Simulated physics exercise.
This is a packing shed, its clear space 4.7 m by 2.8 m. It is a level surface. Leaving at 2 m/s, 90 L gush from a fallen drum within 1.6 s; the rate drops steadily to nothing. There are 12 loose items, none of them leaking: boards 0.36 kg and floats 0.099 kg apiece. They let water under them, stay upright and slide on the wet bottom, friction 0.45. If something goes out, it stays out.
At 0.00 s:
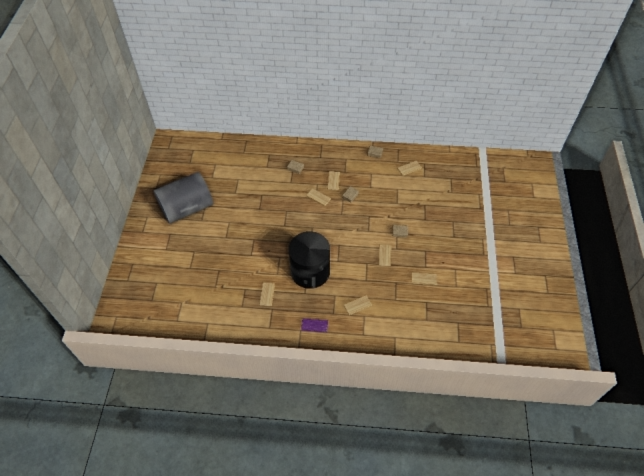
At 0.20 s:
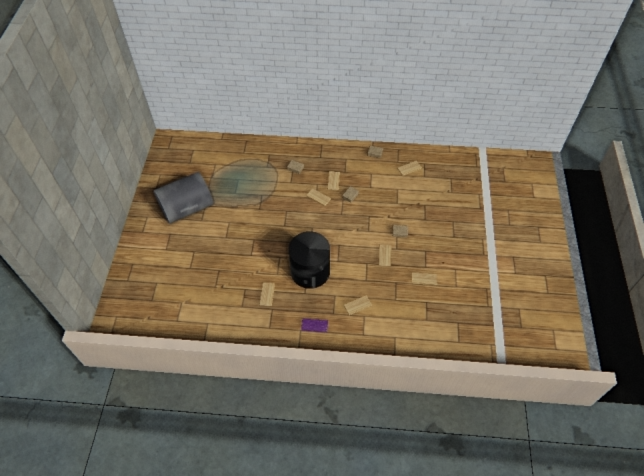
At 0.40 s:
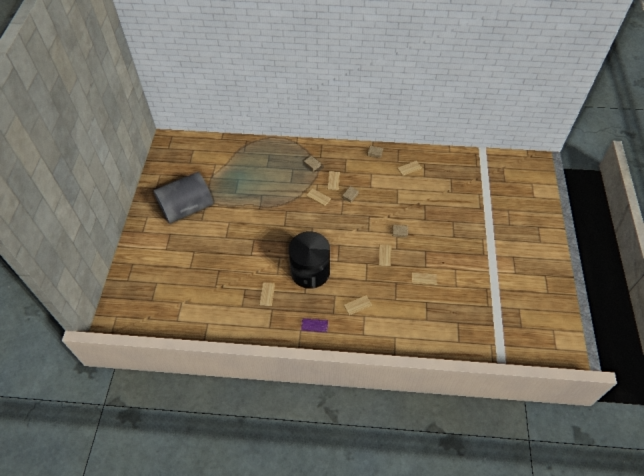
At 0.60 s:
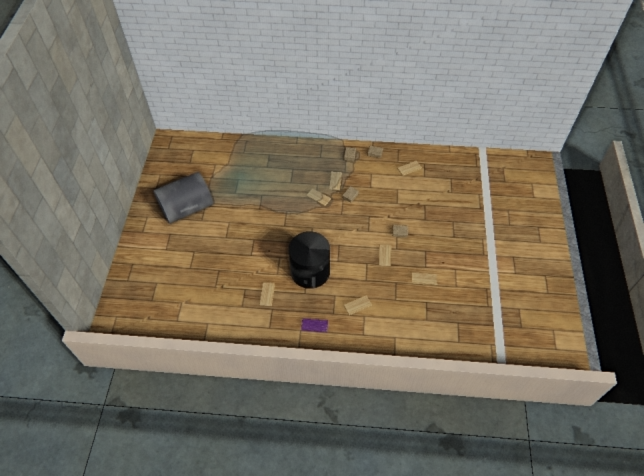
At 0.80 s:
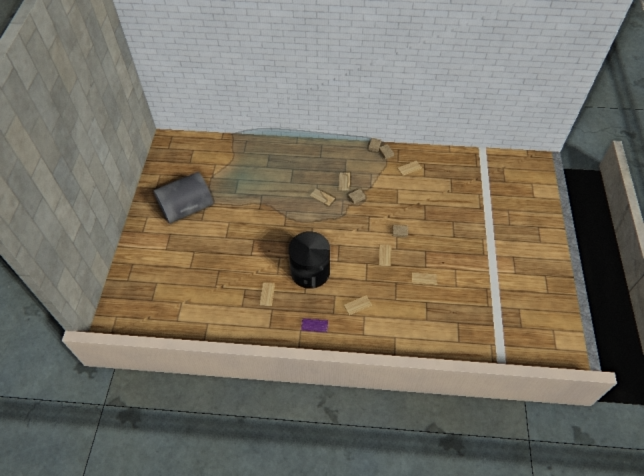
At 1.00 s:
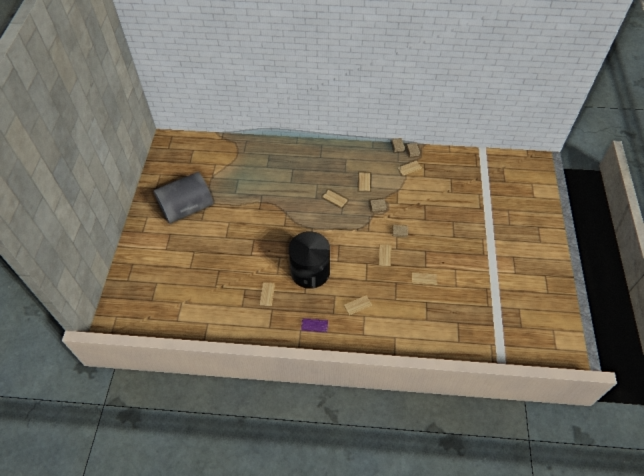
A packing shed with a plank floor, a white brick wall behind and a low pale wall in front, is seen from above by a still camera. A black rounded object stands near the middle, a grey block lies at left, a purple board sits near the front, and tan boards are scattered around. Clear water spreads rightward from beside the grey block, shifting several boards right.
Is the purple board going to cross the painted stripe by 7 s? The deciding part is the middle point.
As far as I can tell, the purple board never ends up beyond.
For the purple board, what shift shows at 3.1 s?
About 0 cm out of place.
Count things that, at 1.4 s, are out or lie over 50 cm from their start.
I make it 5 by then.
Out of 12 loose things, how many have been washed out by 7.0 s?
The count is 5.
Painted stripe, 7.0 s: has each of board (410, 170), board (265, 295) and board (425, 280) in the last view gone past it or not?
Result, in sequence: Reached / not reached / not reached.
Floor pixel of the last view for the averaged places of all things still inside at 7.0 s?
Centred roughly on (401, 292).
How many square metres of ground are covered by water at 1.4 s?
Near 3.0 m2 in all.
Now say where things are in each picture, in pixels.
The purple board at (315, 325) rests on the ground; 0.0 m2 under water; 0 of 12 have shifted, in the first frame.
The purple board at (315, 325) rests on the ground; water covers 0.4 m2; 0 of 12 have shifted, in the second frame.
The purple board at (315, 325), on the bottom; water covers 0.9 m2; 1 of 12 have shifted, in the third frame.
The purple board at (315, 325), on the bottom; water covers 1.4 m2; 1 of 12 have shifted, in the fourth frame.
The purple board at (315, 325) rests on the ground; water covers 1.9 m2; 4 of 12 have shifted, in the fifth frame.
The purple board at (315, 325), on the bottom; 2.3 m2 under water; 5 of 12 have shifted, in the sixth frame.
After 1.4 s the purple board is near (315, 325), 0.0 m from its start, aground; 0 of 12 are over the mark; 4 afloat.
After 3.1 s the purple board is near (315, 325), 0.0 m from its start, aground; 6 of 12 are over the mark; 1 afloat.
After 4.9 s the purple board is near (315, 325), 0.0 m from its start, aground; 6 of 12 are over the mark; 0 afloat.
After 7.0 s the purple board is near (315, 325), 0.0 m from its start, aground; 6 of 12 are over the mark; 0 afloat.
